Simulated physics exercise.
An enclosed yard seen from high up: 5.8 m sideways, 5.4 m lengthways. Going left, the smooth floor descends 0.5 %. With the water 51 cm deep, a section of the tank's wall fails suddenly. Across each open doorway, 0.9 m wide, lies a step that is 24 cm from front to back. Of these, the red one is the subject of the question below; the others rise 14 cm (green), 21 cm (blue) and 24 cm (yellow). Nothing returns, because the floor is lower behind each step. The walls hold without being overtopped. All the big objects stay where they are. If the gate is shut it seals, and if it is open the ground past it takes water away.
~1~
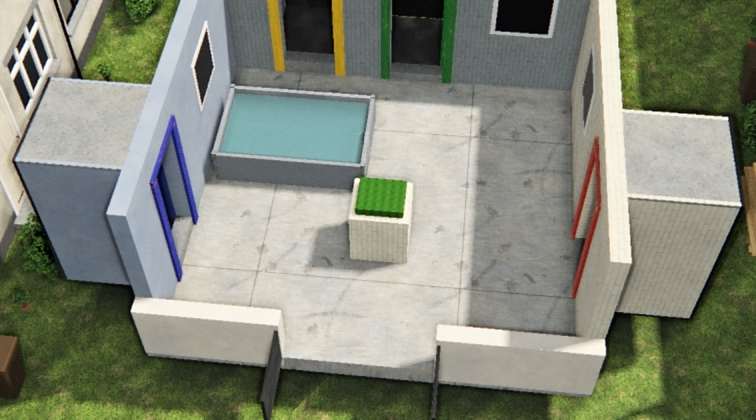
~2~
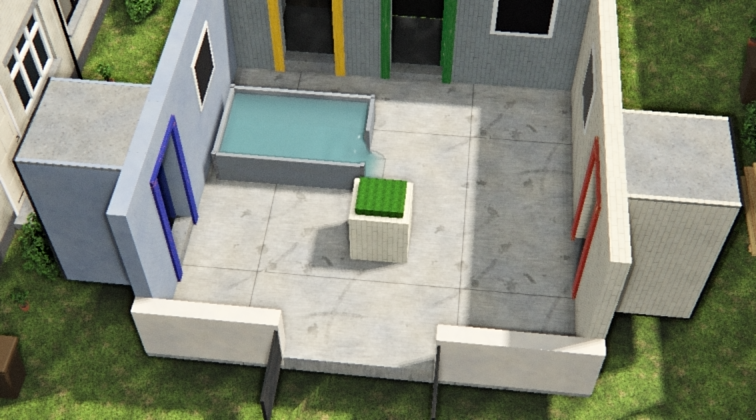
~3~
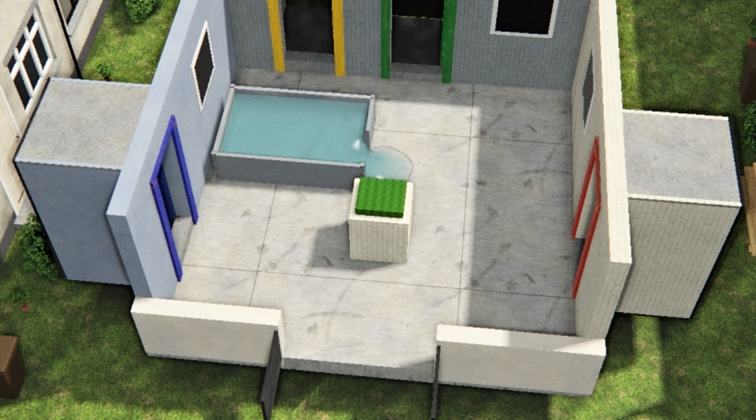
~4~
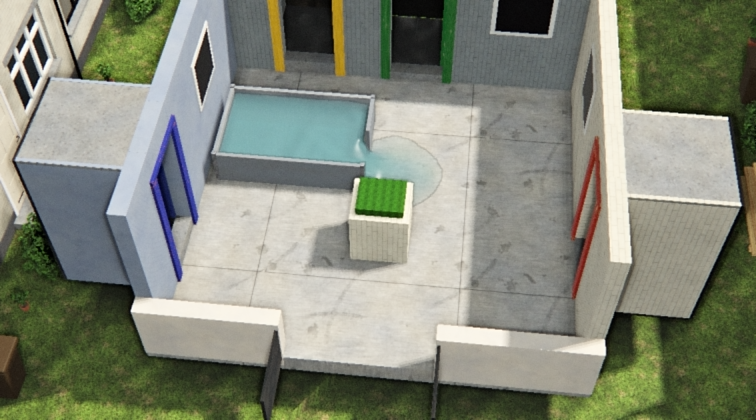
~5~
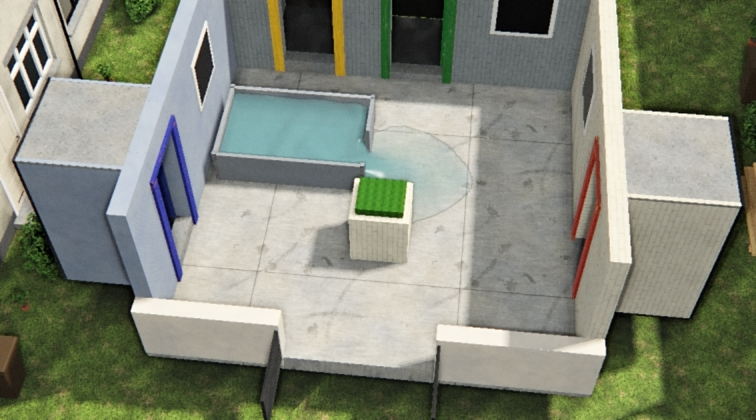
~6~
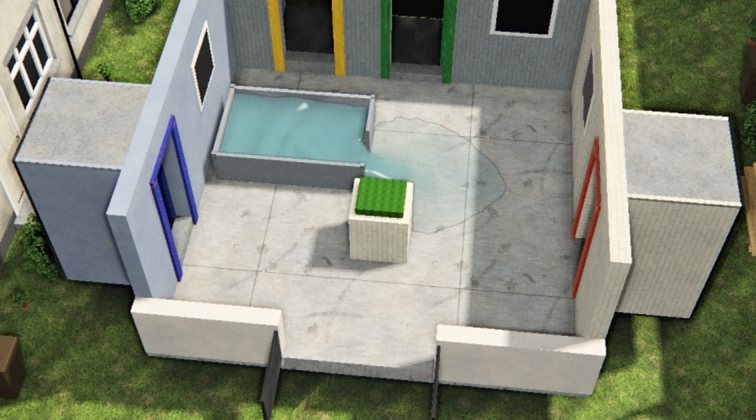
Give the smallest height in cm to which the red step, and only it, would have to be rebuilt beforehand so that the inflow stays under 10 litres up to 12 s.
Roughly 12 cm.
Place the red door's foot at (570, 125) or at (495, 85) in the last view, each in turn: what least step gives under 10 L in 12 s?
Minimums: About 9.5 cm and 6.0 cm.
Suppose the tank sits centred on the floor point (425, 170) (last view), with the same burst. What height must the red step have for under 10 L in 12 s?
New minimum height: Approx. 12.5 cm.
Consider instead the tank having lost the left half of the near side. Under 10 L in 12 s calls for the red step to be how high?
Required height: Approx. 6.5 cm.
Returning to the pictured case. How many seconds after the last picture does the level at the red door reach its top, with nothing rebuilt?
Around 1.6 s, give or take.
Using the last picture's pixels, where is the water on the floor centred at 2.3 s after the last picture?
The water's centre is at about (395, 172).
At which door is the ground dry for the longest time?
Blue.
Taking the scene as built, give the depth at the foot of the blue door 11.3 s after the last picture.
About 6.5 centimetres deep.
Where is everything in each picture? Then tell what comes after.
In the first picture, the tank at (296, 128) is whole and still, 51 cm deep; the red door at (585, 225) is dry.
In the second picture, the front is at a hidden place, 0.2 m from the gap at a hidden place; 0.1 m2 of floor is wet, 51 cm left at the back.
In the third picture, the front is at a hidden place, 0.7 m from the gap at a hidden place; 0.5 m2 of floor is wet, 51 cm left at the back.
In the fourth picture, water pours out at a hidden place and has run 1.1 m, to (434, 182); about 5 cm deep outside, 51 cm at the back.
In the fifth picture, water pours out at a hidden place and has run 1.6 m, to (464, 187); about 4 cm deep outside, 51 cm at the back.
In the sixth picture, the front is at (499, 187), 2.2 m from the gap at a hidden place; 3.2 m2 of floor is wet, 51 cm left at the back; 1.7 m in a straight line remain to the red door at (585, 225).
Then, 0.7 s after the last picture water covers 25 % of the floor, deepest (22 cm) near (379, 172); it has not reached the red door.
Then, 2.3 s after the last picture water covers 40 % of the floor, deepest (20 cm) near (570, 105); 14 cm at the red door, 15 litres in over its 9 cm step.
Then, 11.3 s after the last picture water covers 95 % of the floor, deepest (9 cm) near (231, 96); 5 cm at the red door, 29 litres in over its 9 cm step.
At the red door as built, the water peaked near 16 cm, 1.5 s after the last picture.
With a step of 10 cm, 21 litres would have come in within the 12 s; with 13.5 cm, 4 litres. So under 10 litres takes about 12 cm.
